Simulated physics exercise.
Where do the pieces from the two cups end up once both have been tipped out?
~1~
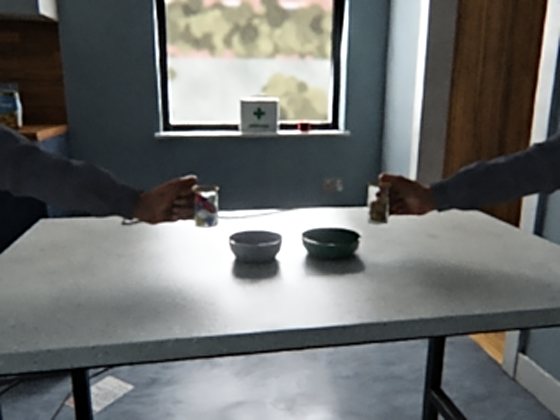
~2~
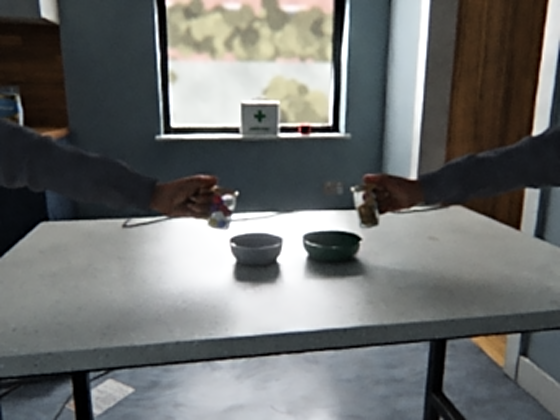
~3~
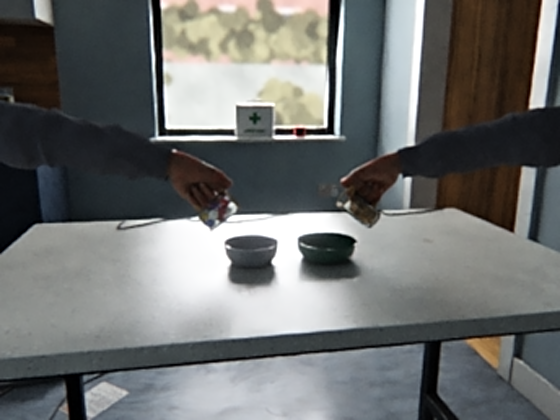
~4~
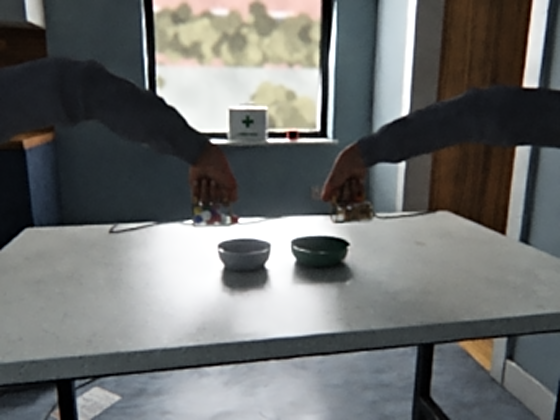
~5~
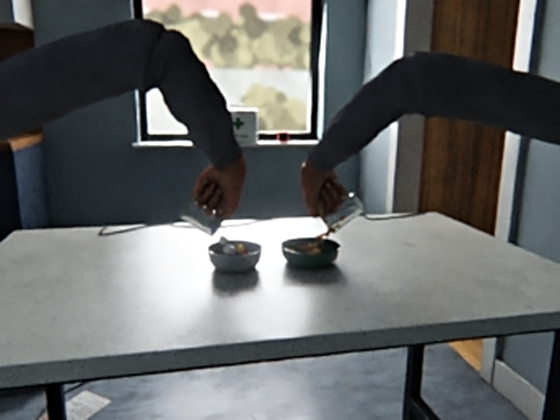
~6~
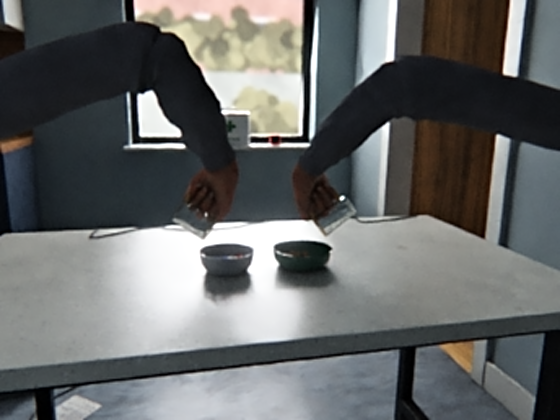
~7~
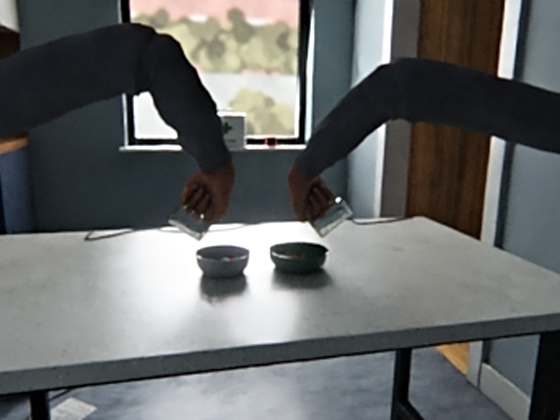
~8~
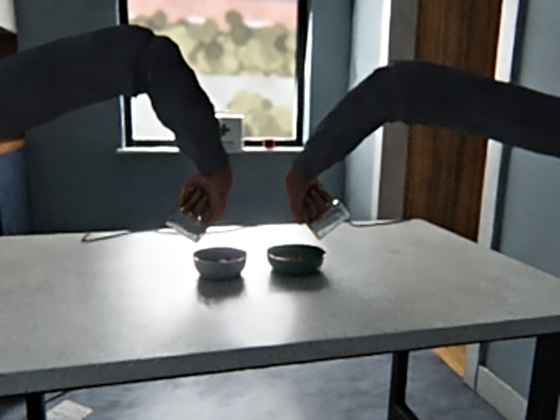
All of the pieces from the left cup end up in the grey bowl, and all of those from the right cup end up in the dark green bowl, with none on the table.
